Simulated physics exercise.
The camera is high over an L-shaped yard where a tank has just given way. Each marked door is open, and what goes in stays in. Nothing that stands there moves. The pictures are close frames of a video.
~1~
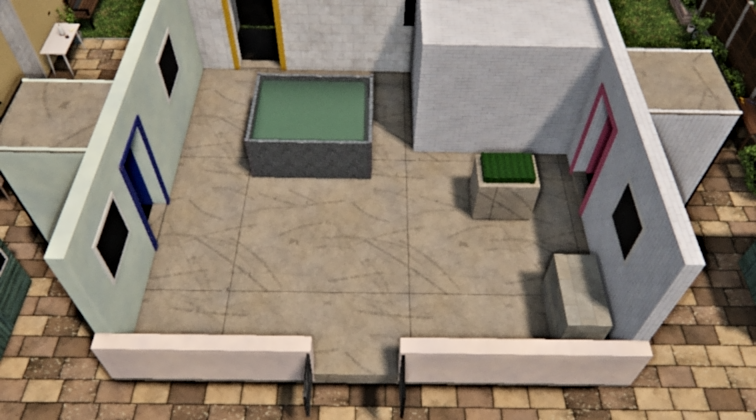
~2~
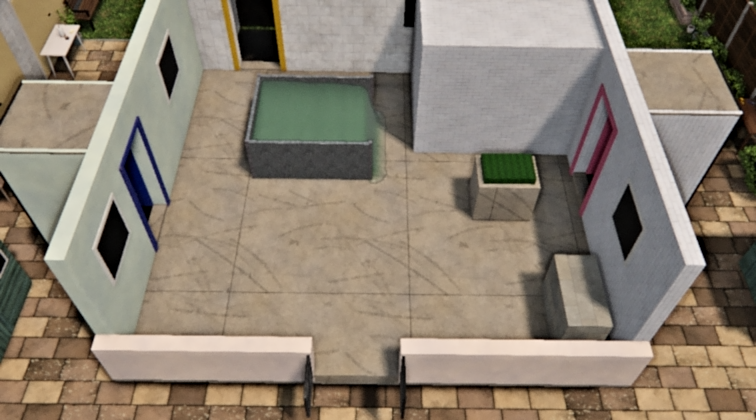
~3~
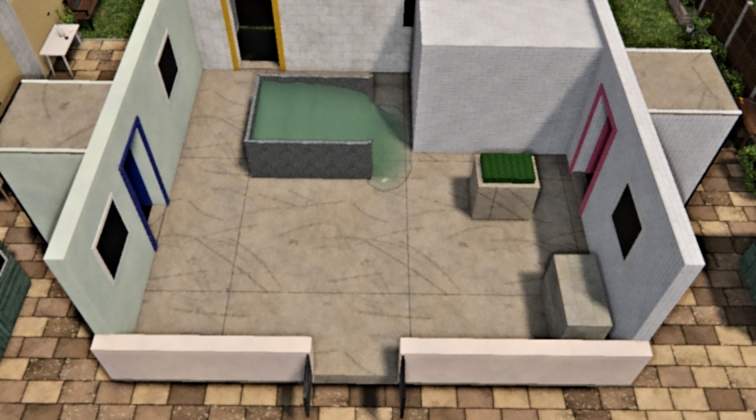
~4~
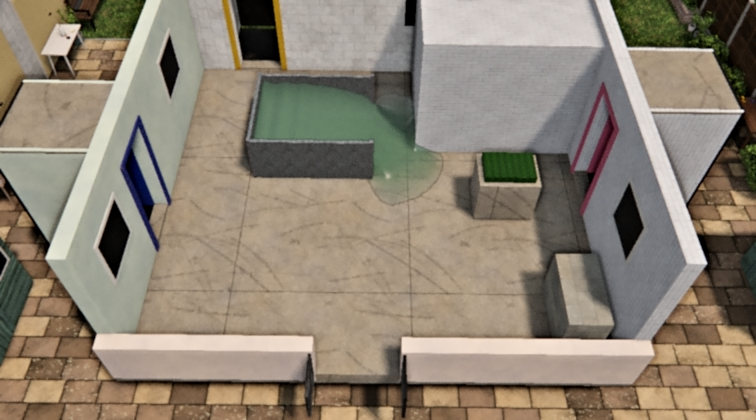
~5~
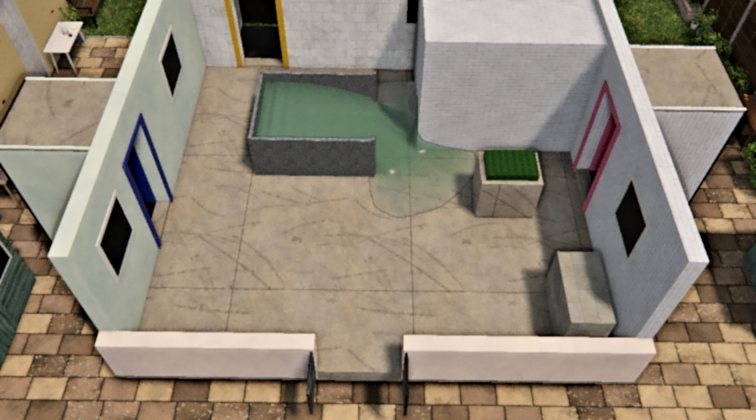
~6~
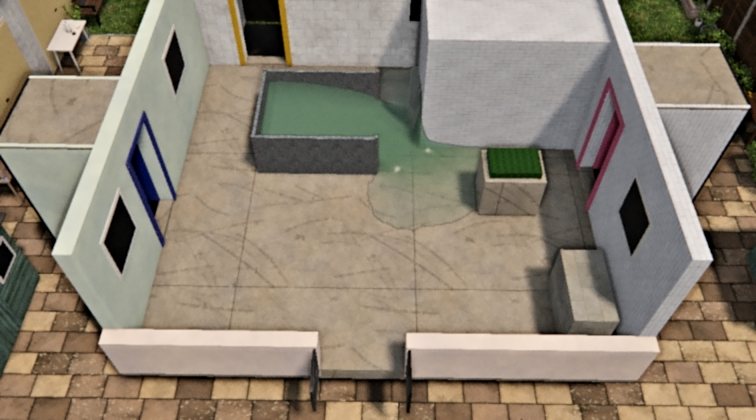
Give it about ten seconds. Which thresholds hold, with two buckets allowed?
The pink door floods; the blue door holds within the limit; the yellow door floods.
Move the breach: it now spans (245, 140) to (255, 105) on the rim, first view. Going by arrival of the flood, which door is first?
I say the door marked blue.
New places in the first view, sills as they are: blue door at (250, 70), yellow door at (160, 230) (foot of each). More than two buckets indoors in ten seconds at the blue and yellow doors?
My reading: The blue one is over; the yellow one takes less.
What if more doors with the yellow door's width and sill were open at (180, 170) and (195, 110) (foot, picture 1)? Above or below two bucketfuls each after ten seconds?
One after the other: Holds, floods.
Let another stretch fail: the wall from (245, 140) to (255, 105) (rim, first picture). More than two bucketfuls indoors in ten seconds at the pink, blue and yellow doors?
My reading: The pink door is under, the blue door floods, the yellow door is over.
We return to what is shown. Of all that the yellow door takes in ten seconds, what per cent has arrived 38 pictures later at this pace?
Some 55 per cent.
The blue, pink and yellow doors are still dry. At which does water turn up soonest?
First comes the pink-painted one.
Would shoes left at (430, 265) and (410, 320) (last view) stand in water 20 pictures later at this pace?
As listed: Awash, wet.
A moment on, water covers 25 % of the floor; the pink door under two buckets in, the blue door not reached, the yellow door not reached.
Next, water covers 45 % of the floor; the pink door far over two buckets in, the blue door not reached, the yellow door wet at the sill, nothing in.
Then, water covers 60 % of the floor; the pink door far over two buckets in, the blue door not reached, the yellow door wet at the sill, nothing in.
Later, water covers 90 % of the floor; the pink door far over two buckets in, the blue door wet at the sill, nothing in, the yellow door over two buckets in.
In the end, water covers 95 % of the floor; the pink door far over two buckets in, the blue door wet at the sill, nothing in, the yellow door over two buckets in.
